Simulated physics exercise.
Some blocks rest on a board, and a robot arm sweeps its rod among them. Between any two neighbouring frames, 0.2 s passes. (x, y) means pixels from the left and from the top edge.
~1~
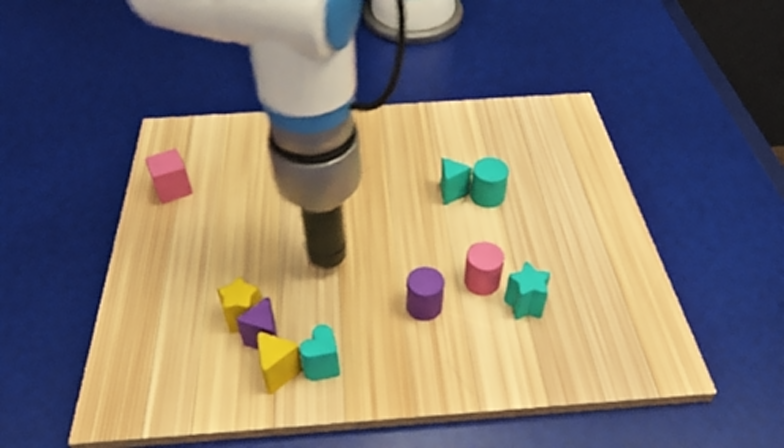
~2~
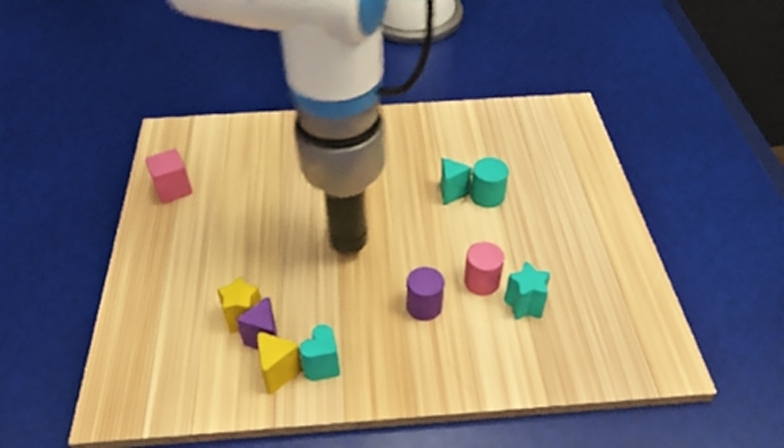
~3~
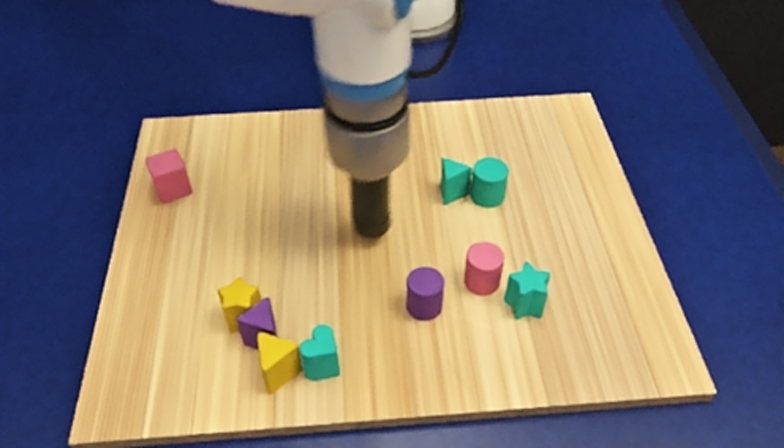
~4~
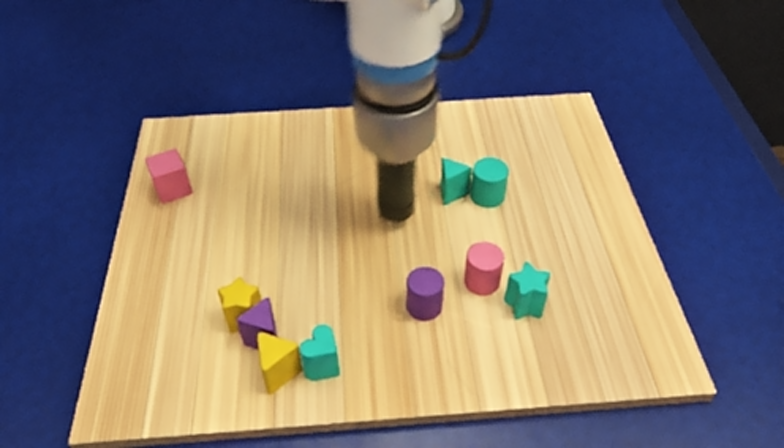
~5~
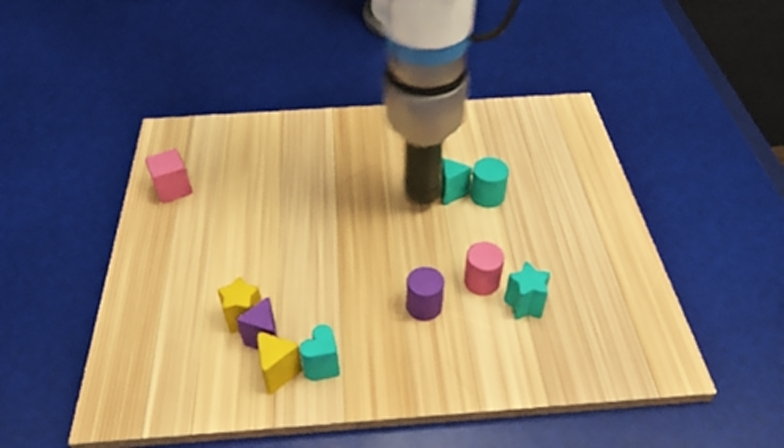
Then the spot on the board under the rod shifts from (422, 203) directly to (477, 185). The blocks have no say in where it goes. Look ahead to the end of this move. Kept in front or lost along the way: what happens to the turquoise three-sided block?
The rod still drives it.
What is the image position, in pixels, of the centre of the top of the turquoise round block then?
Somewhere near (516, 166).
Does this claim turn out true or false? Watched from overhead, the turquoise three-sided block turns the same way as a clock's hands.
That claim is false.
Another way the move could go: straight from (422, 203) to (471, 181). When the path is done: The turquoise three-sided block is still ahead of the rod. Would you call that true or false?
True
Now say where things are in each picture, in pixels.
Rod's lower end at (327, 254); turquoise three-sided block at (454, 167); turquoise round block at (491, 168), in the first picture.
Rod at (349, 240); blocks still, in the second picture.
Rod at (372, 225); blocks still, in the third picture.
Rod at (396, 209); blocks still, in the fourth picture.
Rod at (422, 192); turquoise three-sided block at (454, 167); turquoise round block at (491, 168), in the fifth picture.
On the path given first. Halfway along, rod at (451, 183); turquoise three-sided block at (474, 155), turned 30° anticlockwise; turquoise round block at (498, 168).
At the end, rod at (478, 174); turquoise three-sided block at (498, 143), turned 35° anticlockwise; turquoise round block at (516, 166).
